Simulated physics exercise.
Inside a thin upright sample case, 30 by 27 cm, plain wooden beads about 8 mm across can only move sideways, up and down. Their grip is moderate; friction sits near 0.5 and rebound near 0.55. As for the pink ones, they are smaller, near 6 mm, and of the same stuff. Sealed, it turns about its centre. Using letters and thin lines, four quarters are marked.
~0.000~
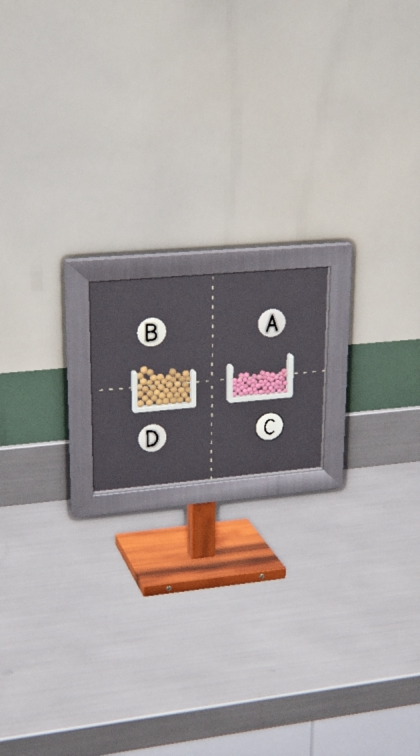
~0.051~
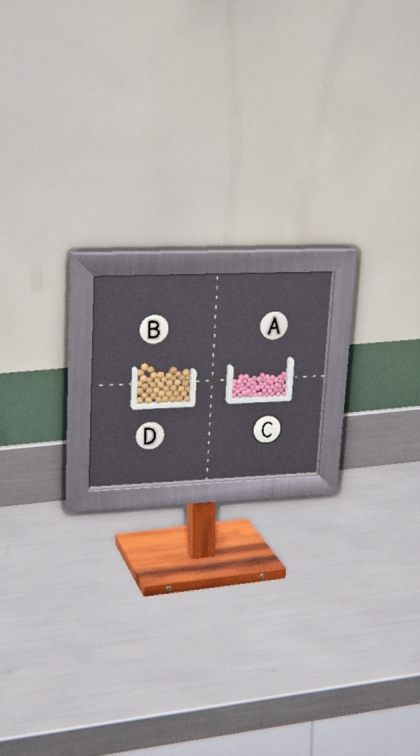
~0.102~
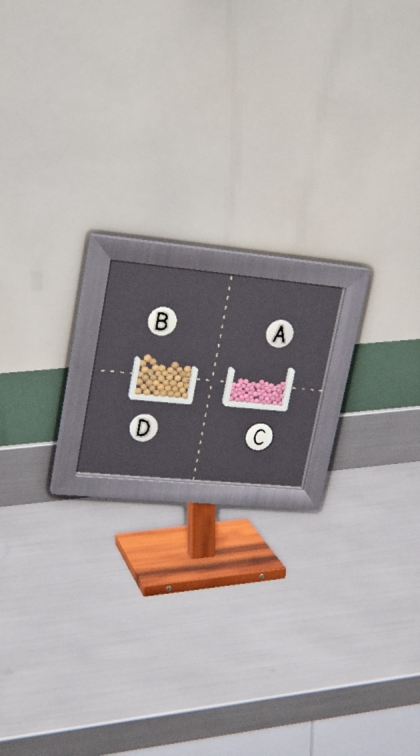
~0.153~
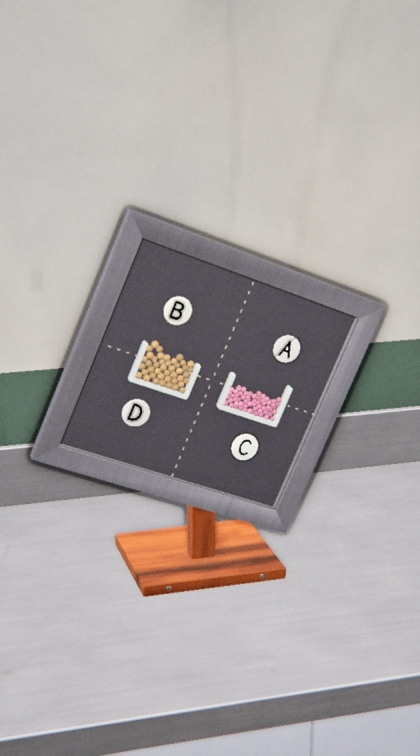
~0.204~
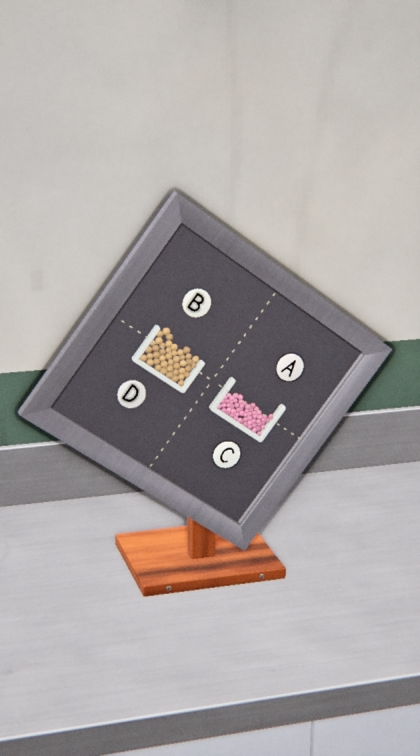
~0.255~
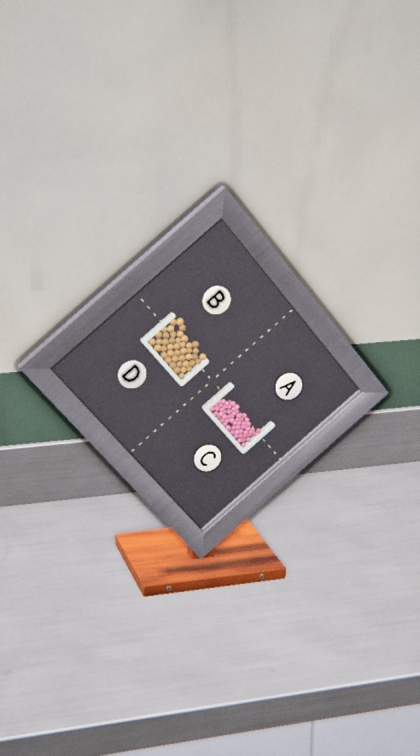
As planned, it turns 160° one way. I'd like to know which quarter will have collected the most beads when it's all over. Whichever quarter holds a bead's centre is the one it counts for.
That would be A.
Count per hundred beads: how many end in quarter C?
Something like 0 per cent finishes there.
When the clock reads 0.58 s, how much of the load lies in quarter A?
Around 60 percent.
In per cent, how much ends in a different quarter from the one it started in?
Close to 95 in a hundred.
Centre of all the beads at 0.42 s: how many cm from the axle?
1 cm left, 2 cm below.
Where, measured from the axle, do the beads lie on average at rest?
Some 5 cm left and 14 cm below.
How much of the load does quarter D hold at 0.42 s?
The share there is close to 25 per cent.
After 0.42 s, it stands 97° clockwise; the beads' middle is 1 cm left of and 2 cm below the centre; A 15 %, B 20 %, C 40 %, D 25 %.
After 0.58 s, it stands 141° clockwise; the beads' middle is in line with and 8 cm below the centre; A 60 %, B 25 %, C 10 %, D 5 %.
After 0.72 s, it stands 160° clockwise; the beads' middle is 4 cm left of and 13 cm below the centre; A 80 %, B 20 %.
Settled by 1.4 s, it stands 160° clockwise; A 90 %, B 10 %, C 0 %, D 0 %.
